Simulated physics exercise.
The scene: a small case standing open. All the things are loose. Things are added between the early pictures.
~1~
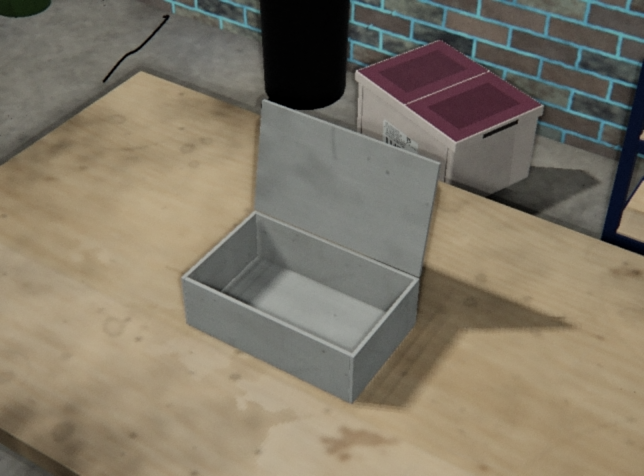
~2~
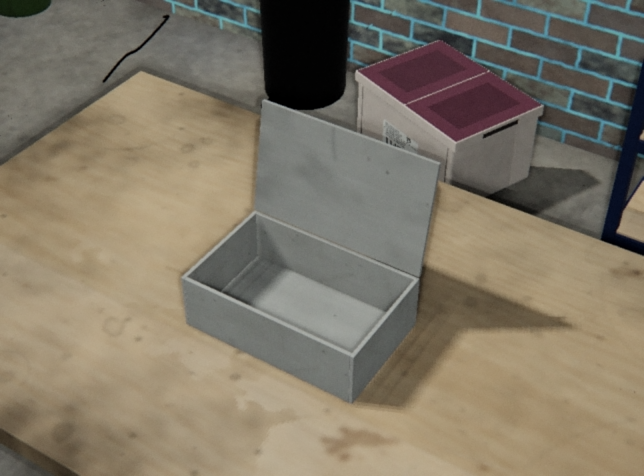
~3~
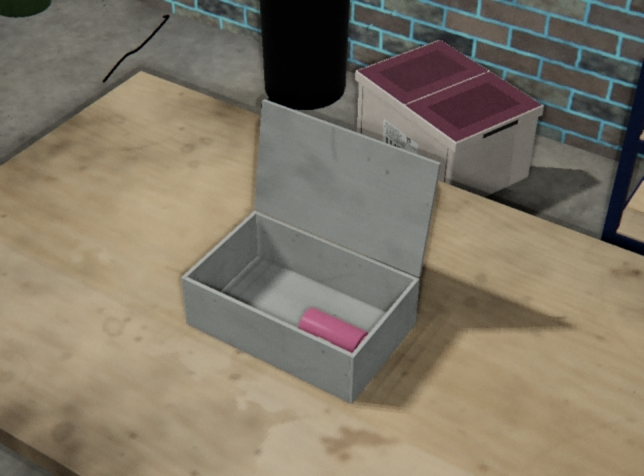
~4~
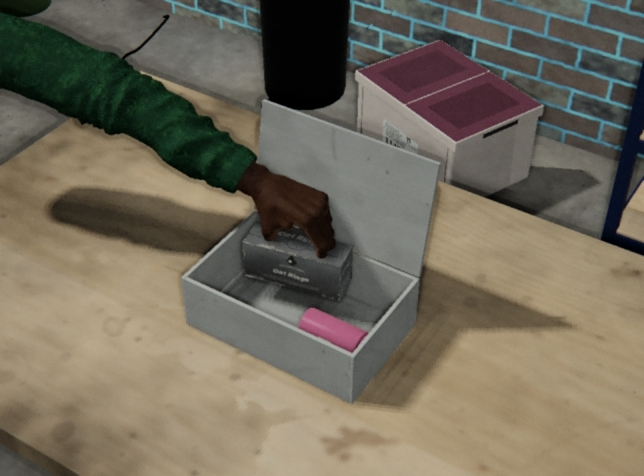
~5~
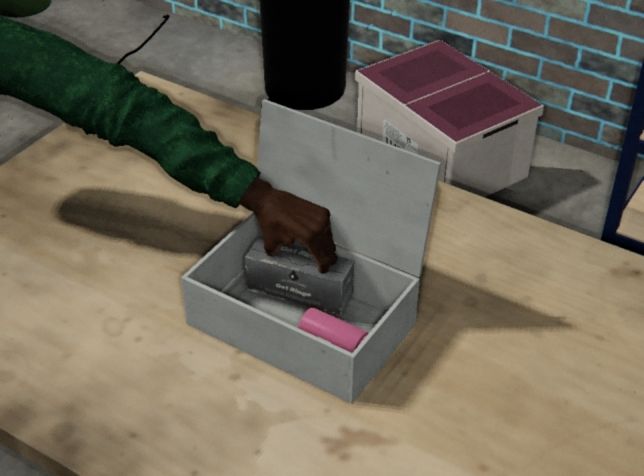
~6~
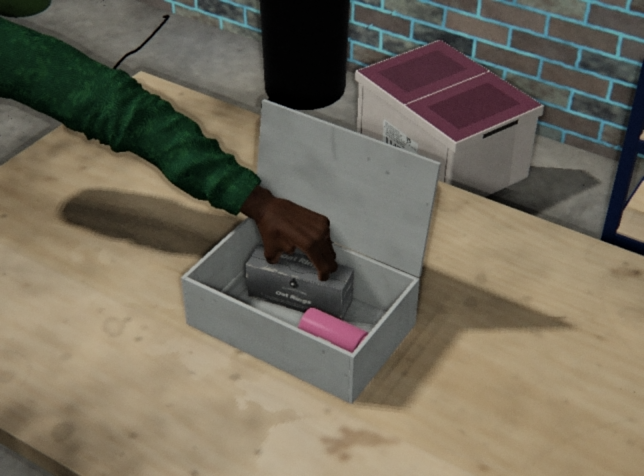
At the start, a small grey case stands open and empty on a wooden table. A pink cylinder then appears inside, toward the right. Next, a hand in a green sleeve holds a grey carton in the case behind the cylinder, lowering it slightly and still gripping it at the end.
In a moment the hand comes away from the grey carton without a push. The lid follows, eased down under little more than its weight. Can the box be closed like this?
As it turns out, it closes.
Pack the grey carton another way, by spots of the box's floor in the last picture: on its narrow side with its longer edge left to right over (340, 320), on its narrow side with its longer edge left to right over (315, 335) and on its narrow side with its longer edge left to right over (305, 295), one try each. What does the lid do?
In the first case it sits on the rim; in the second case it sits on the rim; in the third case it sits on the rim.
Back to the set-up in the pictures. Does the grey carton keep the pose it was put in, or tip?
The grey carton keeps its pose.
Then, 1.30 s on from there, lid 78° above the rim.
Then, 1.80 s on from there, lid 43° above the rim.
Then, 2.10 s on from there, lid 17° above the rim.
In the end, lid shut; both unmoved. At the end, from the last picture's camera, grey carton near (300, 283).
